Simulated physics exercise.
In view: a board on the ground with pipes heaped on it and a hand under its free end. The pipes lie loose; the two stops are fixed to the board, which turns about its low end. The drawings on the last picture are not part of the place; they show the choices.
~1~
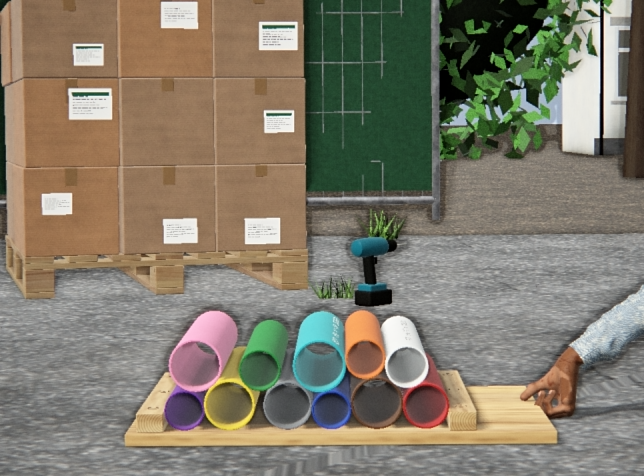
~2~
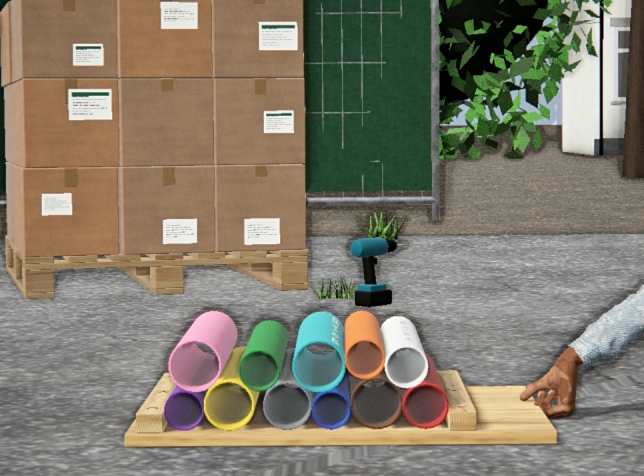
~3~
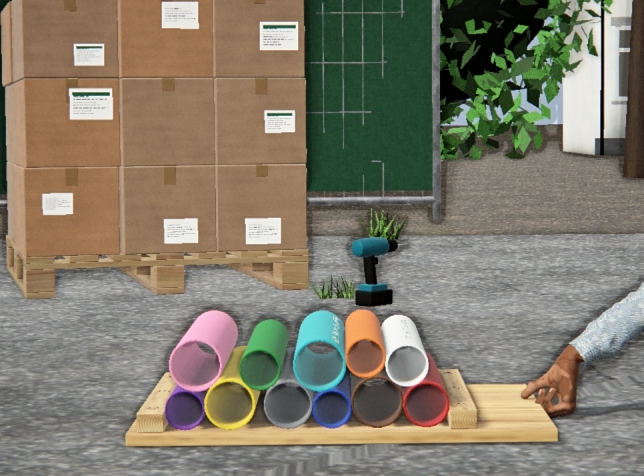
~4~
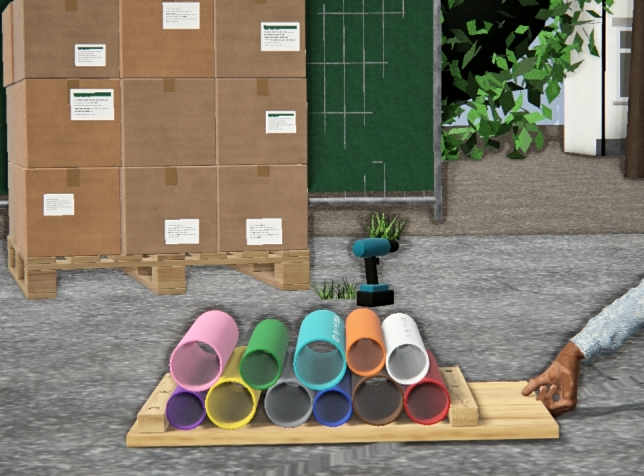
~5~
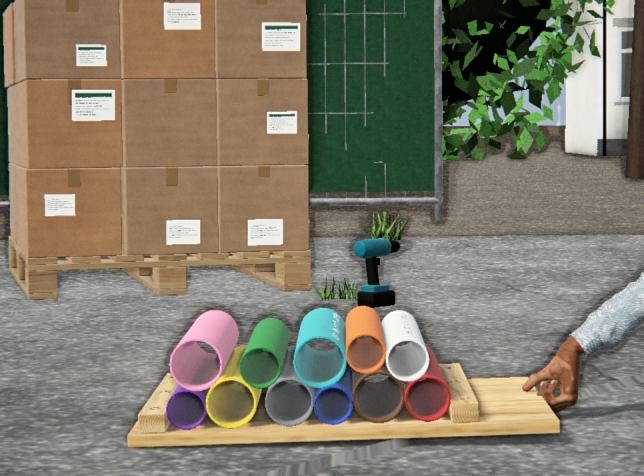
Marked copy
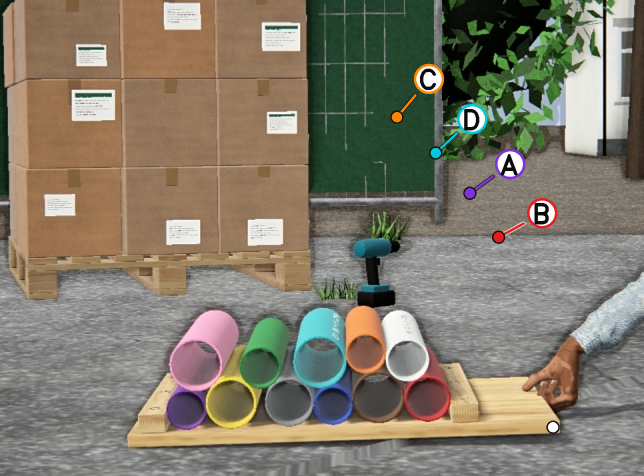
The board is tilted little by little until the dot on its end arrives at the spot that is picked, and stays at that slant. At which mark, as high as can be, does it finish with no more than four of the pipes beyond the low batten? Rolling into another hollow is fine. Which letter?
The answer is mark A.
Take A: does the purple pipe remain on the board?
The purple pipe: Yes.
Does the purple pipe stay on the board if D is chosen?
Yes.
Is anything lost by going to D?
At D: Yes.
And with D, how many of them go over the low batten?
The count is five.
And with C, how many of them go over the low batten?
With C, five.
On the marked copy, A at (470, 193); B at (499, 237); C at (397, 117); D at (436, 153); the white dot at (553, 427).
Taking A. A third of the way, board at 20°.
Two thirds of the way, board at 35°.
When it is over, board at 35°, four over the low batten (turquoise, pink, green, orange).
As for the rest, B four over the low batten (turquoise, pink, green, orange); C five over the low batten; D five over the low batten.
